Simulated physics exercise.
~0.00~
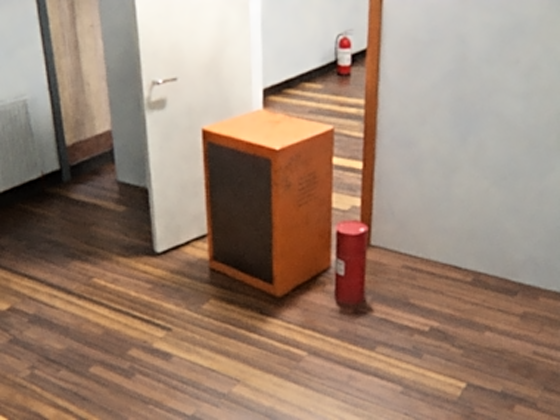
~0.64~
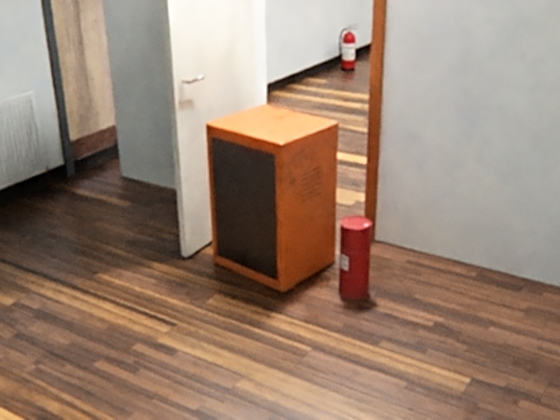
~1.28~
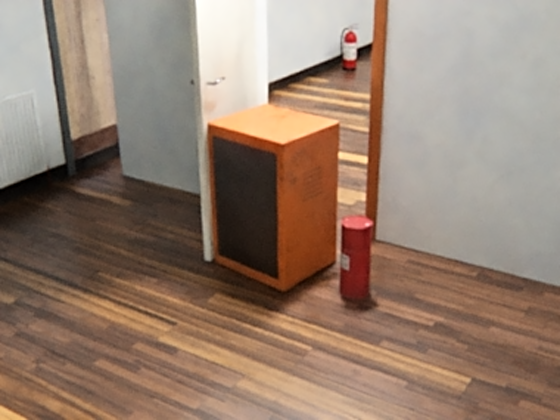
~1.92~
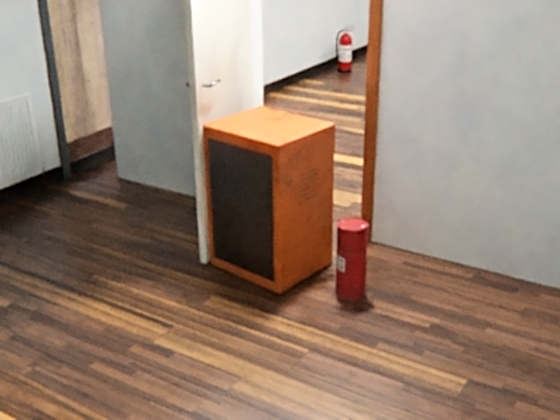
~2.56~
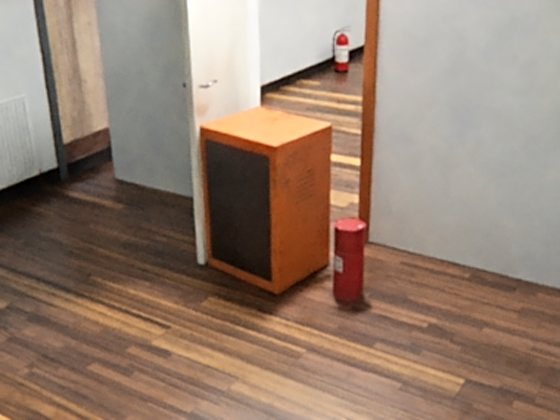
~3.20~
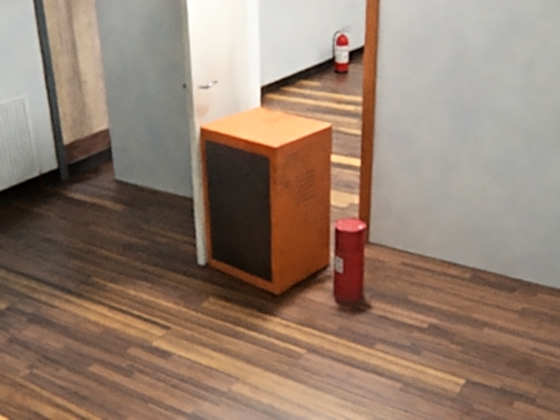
In the video, a white door standing open swings a short way to the right toward closing, then stops against an orange box-shaped appliance with a dark front panel. It stays wide open, while the appliance and the red canister beside it remain in place on the wooden floor.
